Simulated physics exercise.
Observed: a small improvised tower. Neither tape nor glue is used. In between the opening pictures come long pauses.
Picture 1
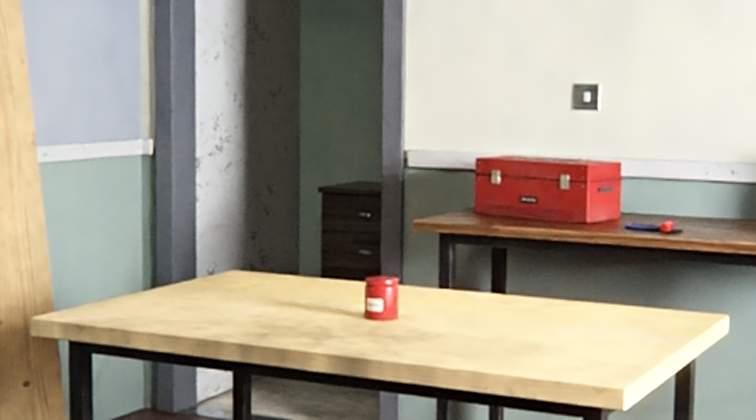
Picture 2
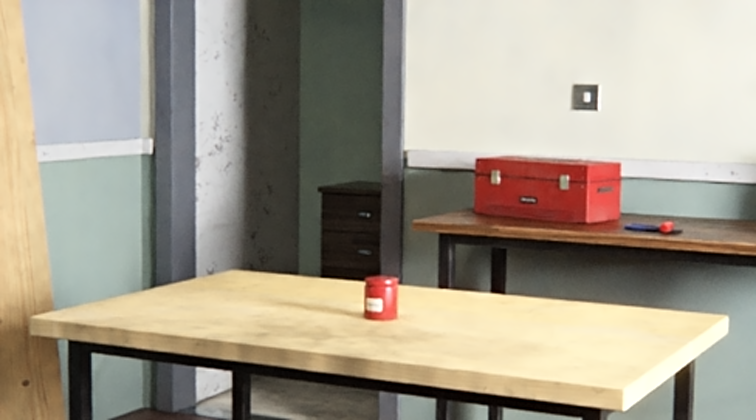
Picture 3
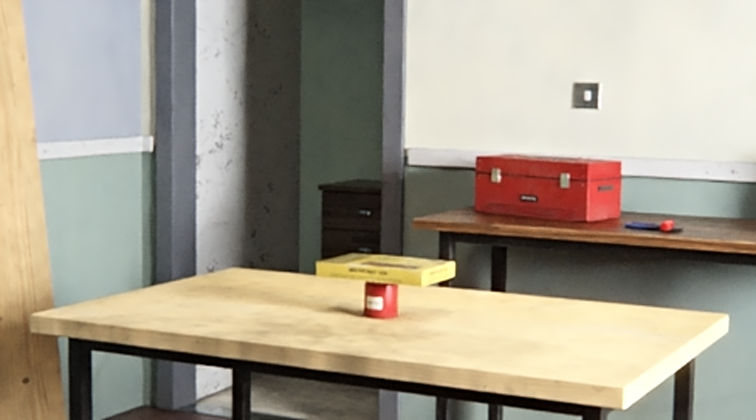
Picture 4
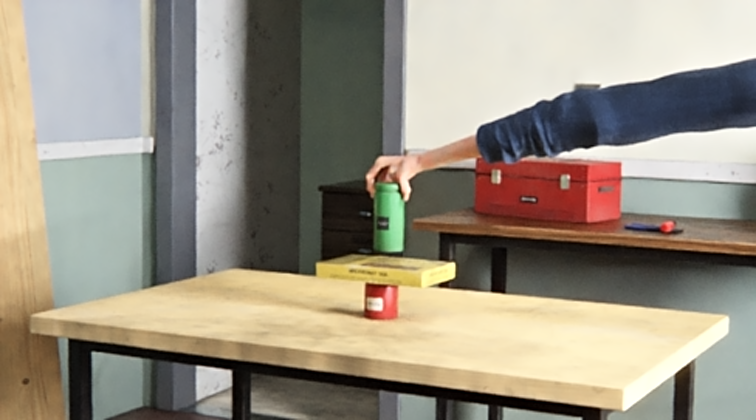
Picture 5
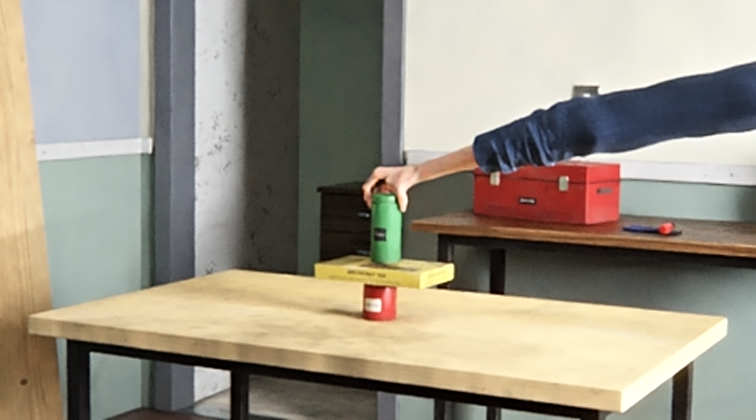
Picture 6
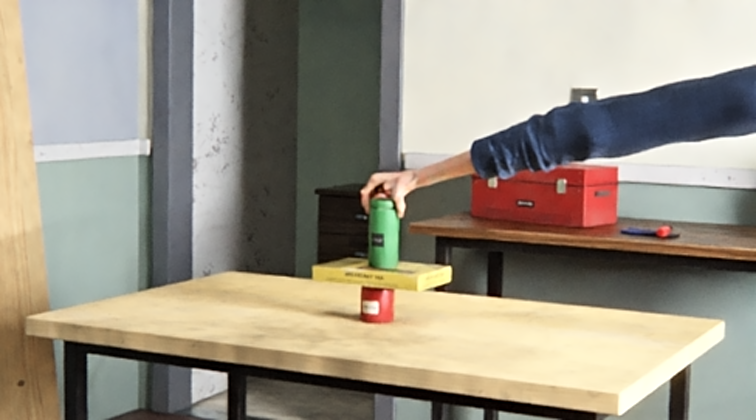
A hand lowers a green jar onto a yellow box that appears atop a red jar.
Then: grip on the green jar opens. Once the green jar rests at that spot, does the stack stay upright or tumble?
Most likely nothing will tip.
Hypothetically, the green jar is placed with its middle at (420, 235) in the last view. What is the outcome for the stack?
The stack then collapses.
Then, 0.30 s after the last picture, nothing has stirred.
Then, 0.70 s after the last picture, green jar resting near (384, 233).
At rest, all 3 in place. Seen from the same camera at the end, green jar near (384, 233). The stack stays up.
